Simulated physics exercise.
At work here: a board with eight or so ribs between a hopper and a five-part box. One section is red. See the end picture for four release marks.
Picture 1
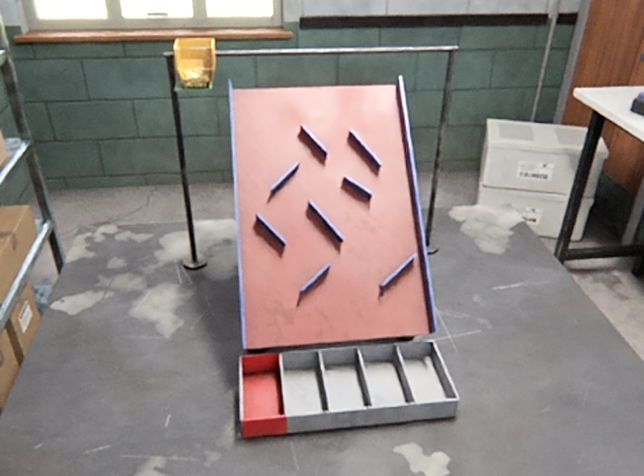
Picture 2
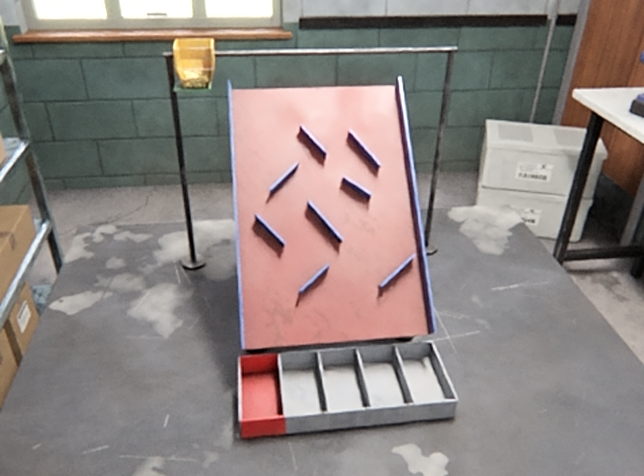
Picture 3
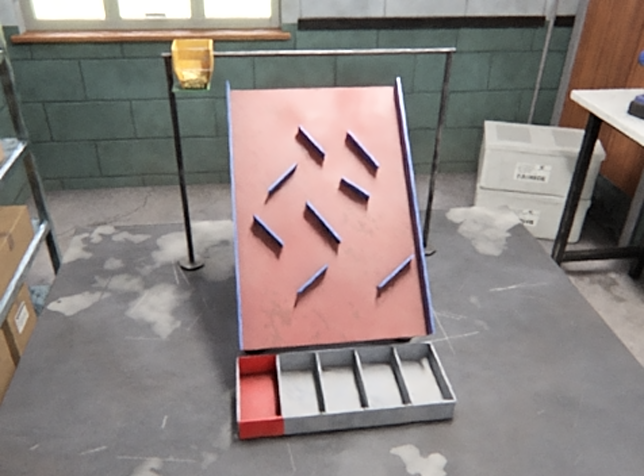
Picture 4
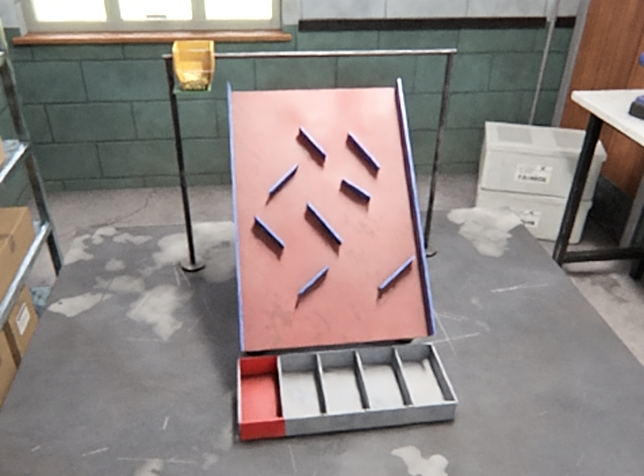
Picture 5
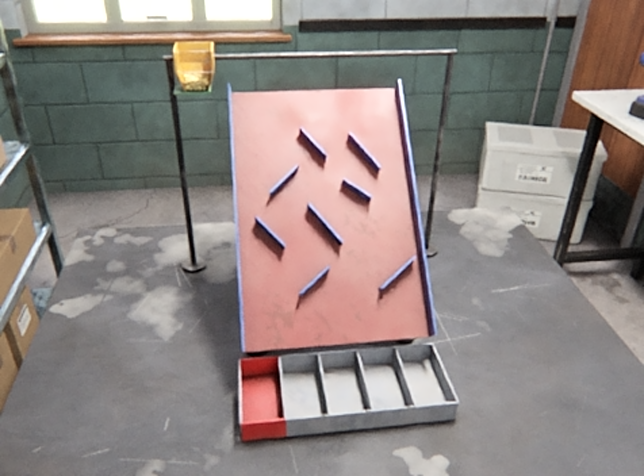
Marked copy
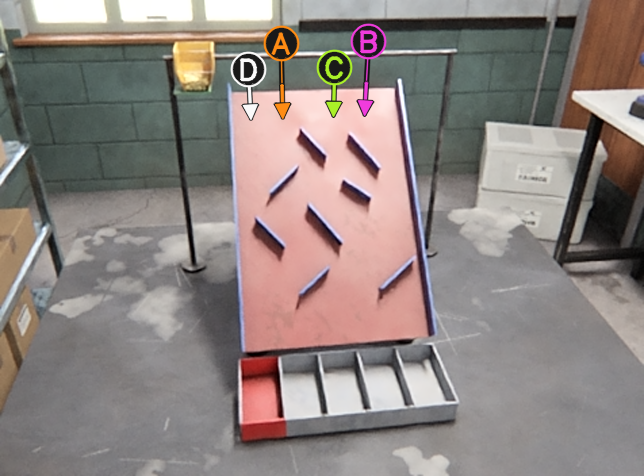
At first, a tilted red board with blue ribs stands on a gray floor, a yellow hopper at its upper left and a five-part box with a red left section at its foot. The view shifts very slightly, but the hopper, ribs and box show no movement of their own.
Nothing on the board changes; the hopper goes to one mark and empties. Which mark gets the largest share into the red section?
D.
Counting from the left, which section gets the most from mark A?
The first.
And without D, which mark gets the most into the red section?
A.
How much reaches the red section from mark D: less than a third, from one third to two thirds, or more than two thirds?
More than two thirds.
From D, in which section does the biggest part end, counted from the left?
The first.
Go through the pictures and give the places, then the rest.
The first picture shows hopper near (198, 76), soya beans, door shut.
The second picture shows ribs (301, 124) to (327, 153), (350, 130) to (381, 165), (270, 189) to (298, 162).
The third picture shows ribs (342, 177) to (371, 195), (254, 214) to (283, 244), (307, 201) to (341, 240).
The fourth picture shows ribs (299, 293) to (329, 266), (381, 287) to (415, 256).
The fifth picture shows red section near (264, 429), number 1 of 5 from the left.
On the marked copy, mark A meets the board at (282, 112); mark B meets the board at (364, 110); mark C meets the board at (333, 111); mark D meets the board at (250, 114).
If A is chosen, close to two thirds in the red section, close to a quarter in other sections, only a few outside the box.
If B is chosen, only a few in the red section, all but a few in other sections.
If C is chosen, only a few in the red section, all but a few in other sections.
If D is chosen, all but a few in the red section, a small share in other sections, only a few outside the box.
